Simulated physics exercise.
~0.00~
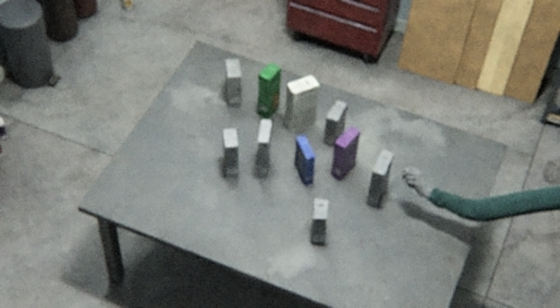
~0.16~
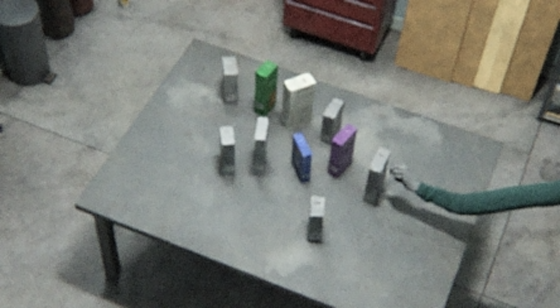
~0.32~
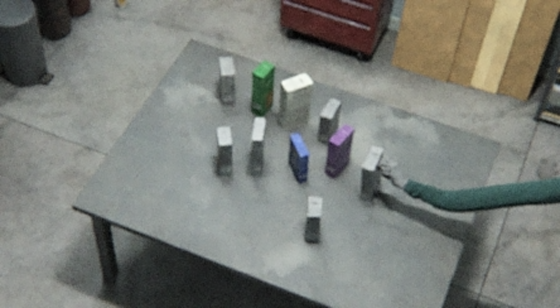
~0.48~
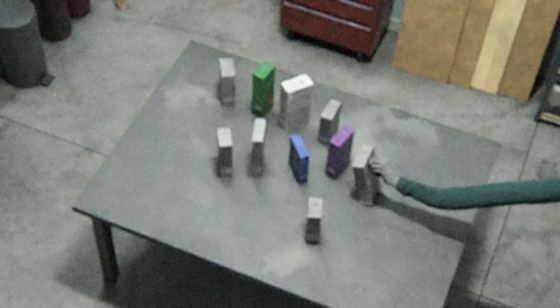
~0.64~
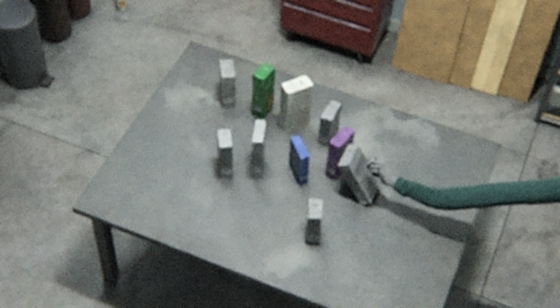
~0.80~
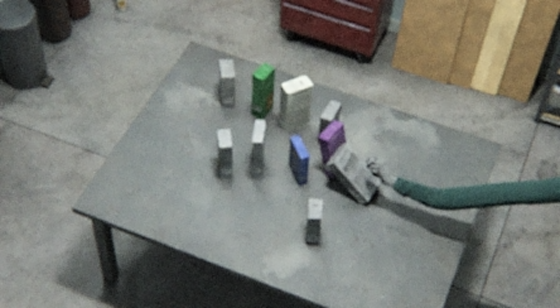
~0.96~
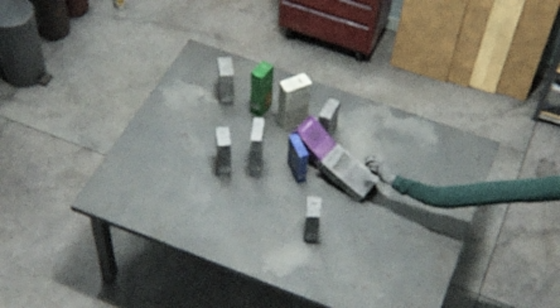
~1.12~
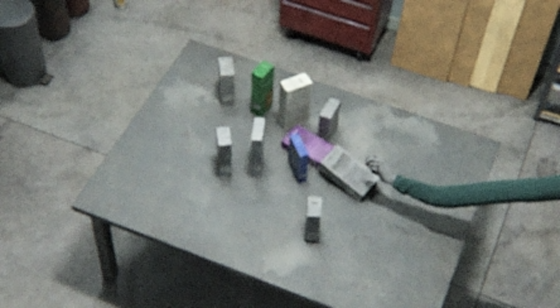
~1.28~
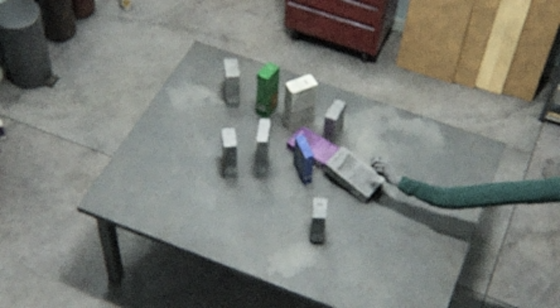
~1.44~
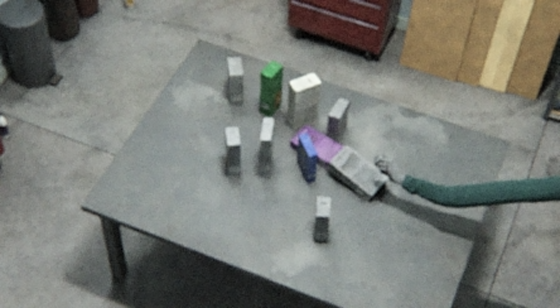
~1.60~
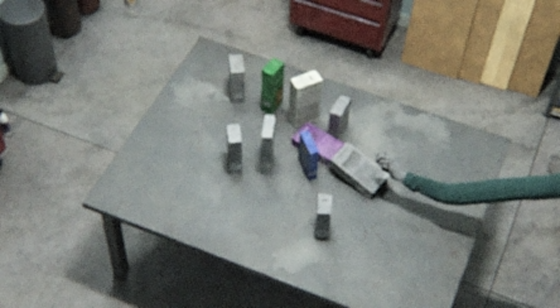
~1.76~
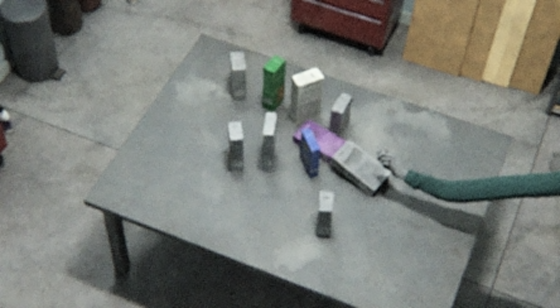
A green arm reached in from the right and pushed a gray box leftward on a table of scattered boxes until it toppled into the purple one, knocking that flat too, while the blue box beside them and all the others stayed standing.
